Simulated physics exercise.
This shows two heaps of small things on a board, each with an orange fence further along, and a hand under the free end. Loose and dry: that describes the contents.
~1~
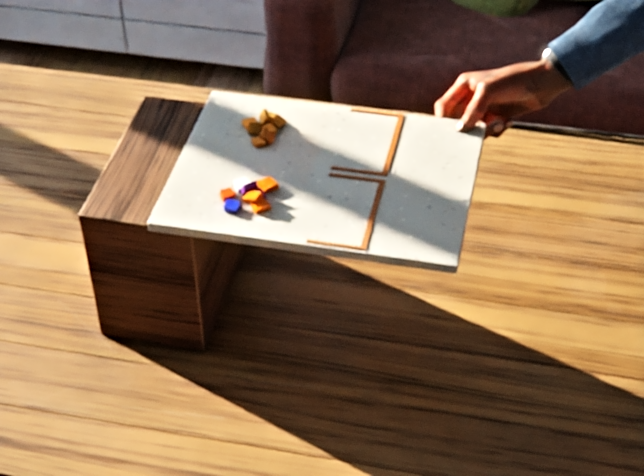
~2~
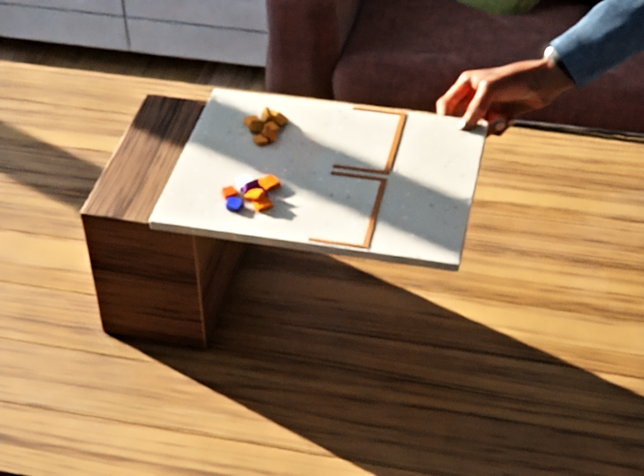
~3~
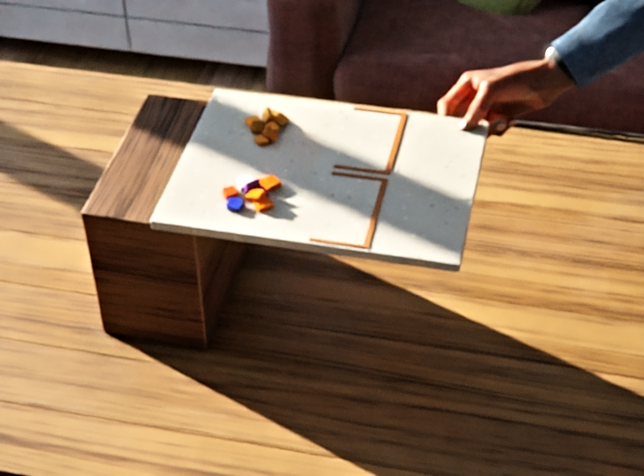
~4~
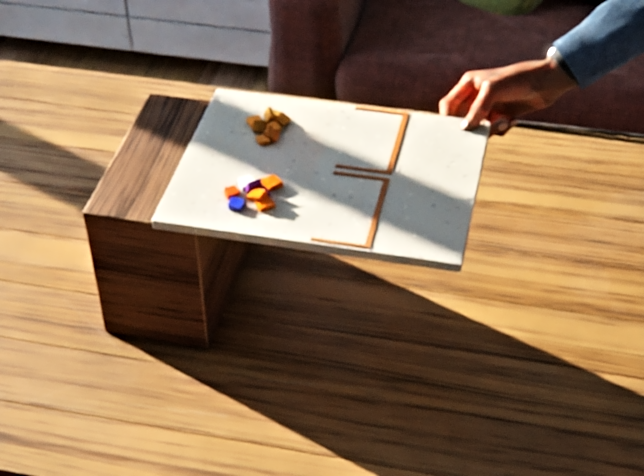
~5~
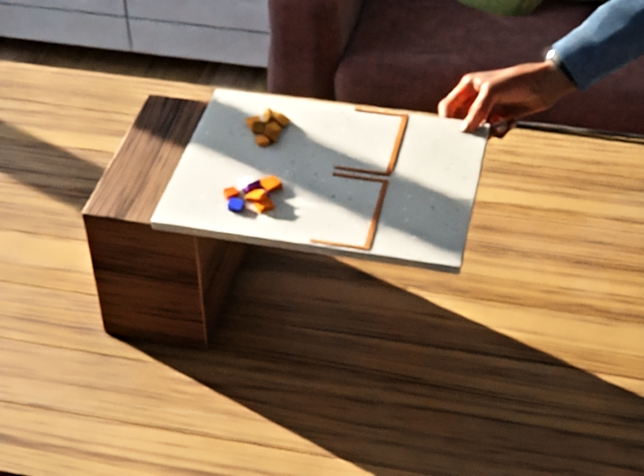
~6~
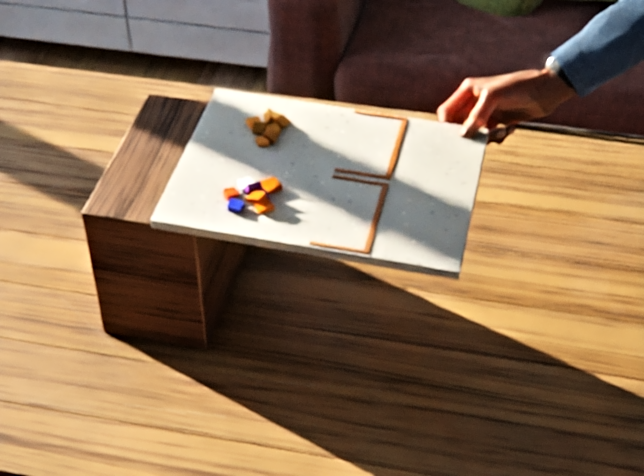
A pale speckled board rests at its left end on a dark wooden block, its right end held by a hand in a blue sleeve, seen from above on a sunlit wood floor before a dark sofa. Brown crackers sit behind orange and blue tiles, left of two orange-brown bars. The view shifts barely, then the hand lowers the right end very slightly while both heaps stay put.
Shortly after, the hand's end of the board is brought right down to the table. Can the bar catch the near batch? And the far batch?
The near batch clears its bar; the far batch clears its bar.
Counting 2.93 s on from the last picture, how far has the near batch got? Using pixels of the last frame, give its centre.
Around (450, 349).
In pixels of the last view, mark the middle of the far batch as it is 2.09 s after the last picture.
I'd point at about (458, 284).
Then, 1.12 s after the last picture, board sloping at 21°; near batch where it was; far batch where it was.
Then, 2.09 s after the last picture, board sloping at 37°; near batch all past its bar; far batch all past its bar.
Then, 2.93 s after the last picture, board resting at 41°; near batch all past its bar; far batch all past its bar.
At rest, board resting at 41°; near batch all past its bar; far batch all past its bar.
